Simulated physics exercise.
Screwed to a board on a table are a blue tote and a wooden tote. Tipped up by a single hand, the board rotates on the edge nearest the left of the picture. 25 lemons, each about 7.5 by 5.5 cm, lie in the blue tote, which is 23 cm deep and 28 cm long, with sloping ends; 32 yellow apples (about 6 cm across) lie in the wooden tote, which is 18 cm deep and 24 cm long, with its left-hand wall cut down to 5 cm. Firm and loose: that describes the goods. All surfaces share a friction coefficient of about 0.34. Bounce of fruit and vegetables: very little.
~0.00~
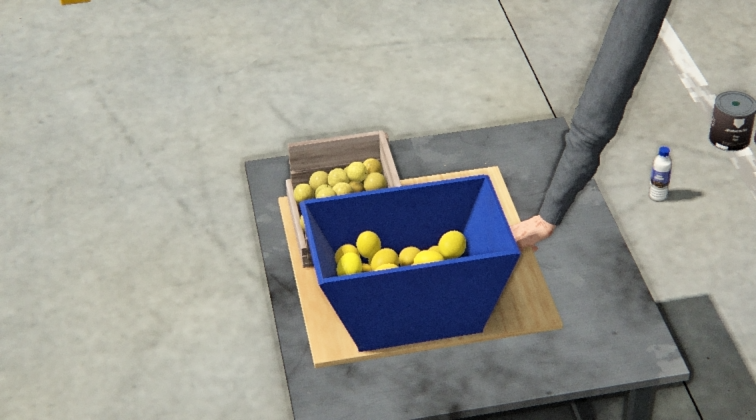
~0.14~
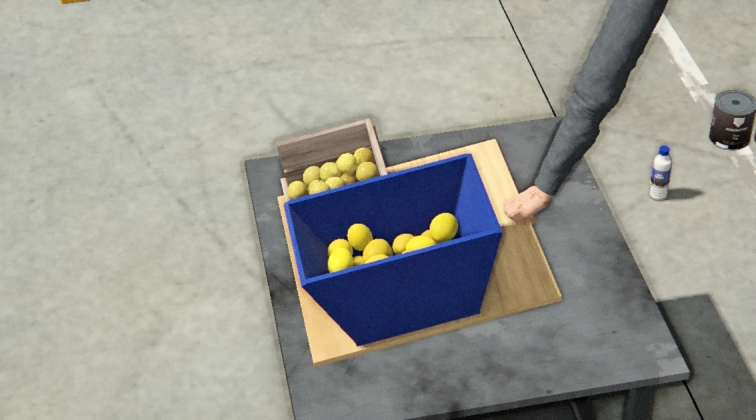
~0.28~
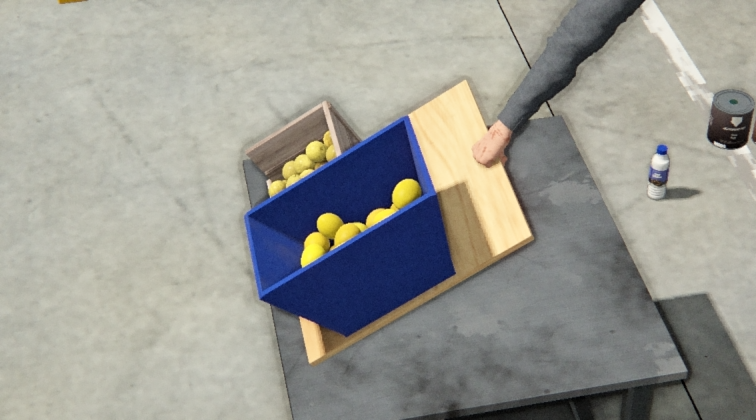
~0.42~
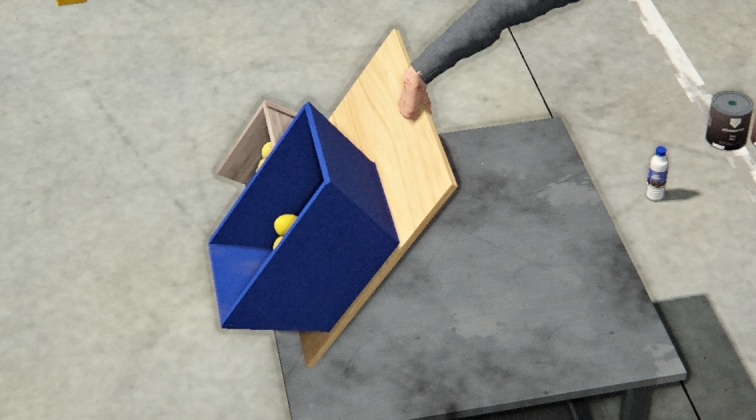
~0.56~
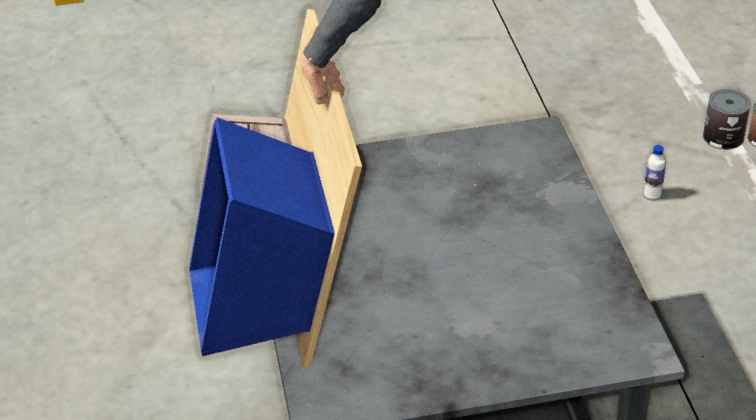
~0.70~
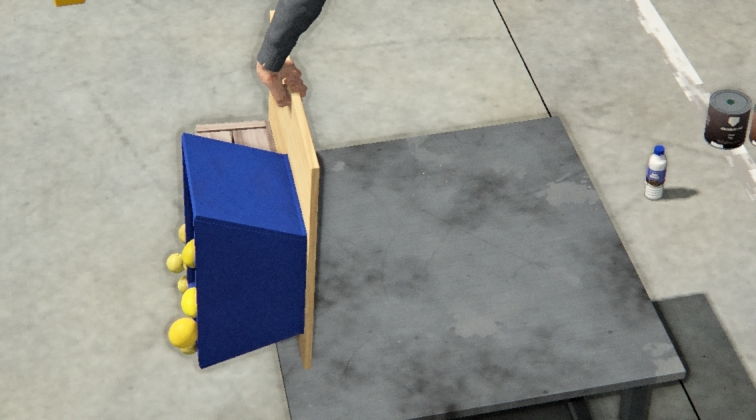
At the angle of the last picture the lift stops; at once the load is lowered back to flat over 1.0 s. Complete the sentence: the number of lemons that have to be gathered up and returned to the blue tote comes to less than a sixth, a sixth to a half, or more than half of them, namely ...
It comes to more than half of them.
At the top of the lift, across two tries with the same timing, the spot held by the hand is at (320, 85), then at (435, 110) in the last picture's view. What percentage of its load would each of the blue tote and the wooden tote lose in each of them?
The blue tote would lose 50 per cent in the first try and 0 per cent in the second, the wooden tote 70 and then 50 per cent.
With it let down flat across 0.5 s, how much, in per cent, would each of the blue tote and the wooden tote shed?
In that case blue tote 70 %, wooden tote 80 %.
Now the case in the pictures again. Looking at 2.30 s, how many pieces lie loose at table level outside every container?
The number is some 0.
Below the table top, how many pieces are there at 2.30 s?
Estimated tally of pieces: Close to 45.
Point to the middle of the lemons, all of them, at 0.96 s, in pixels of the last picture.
In the last view, the centre sits near (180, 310).
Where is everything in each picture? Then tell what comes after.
In the first frame (places track the rim corner closest to us here, unless another is named), blue tote (324, 281); wooden tote (by its farthest rim corner) (379, 132); tipped 0°; all still inside.
In the second frame, blue tote (306, 282); wooden tote (365, 121); tipped 9°.
In the third frame, blue tote (262, 294); tipped 30°.
In the fourth frame, blue tote (222, 323); tipped 55°.
In the fifth frame, blue tote (201, 351); tipped 76°; 3 out.
In the sixth frame, blue tote (199, 364); tipped 85°; 18 out.
After 0.96 s, tilt 71°; the blue tote is down by 16 of 25 and the wooden tote is down by 21 of 32.
After 1.28 s, tilt 32°; the blue tote is down by 19 of 25 and the wooden tote is down by 24 of 32.
After 1.73 s, tilt 0°; the blue tote is down by 20 of 25 and the wooden tote is down by 24 of 32.
Final count (at 2.30 s), the blue tote is down by 20 of 25 and the wooden tote is down by 24 of 32. Asked share, 20 of 25, 80 per cent.
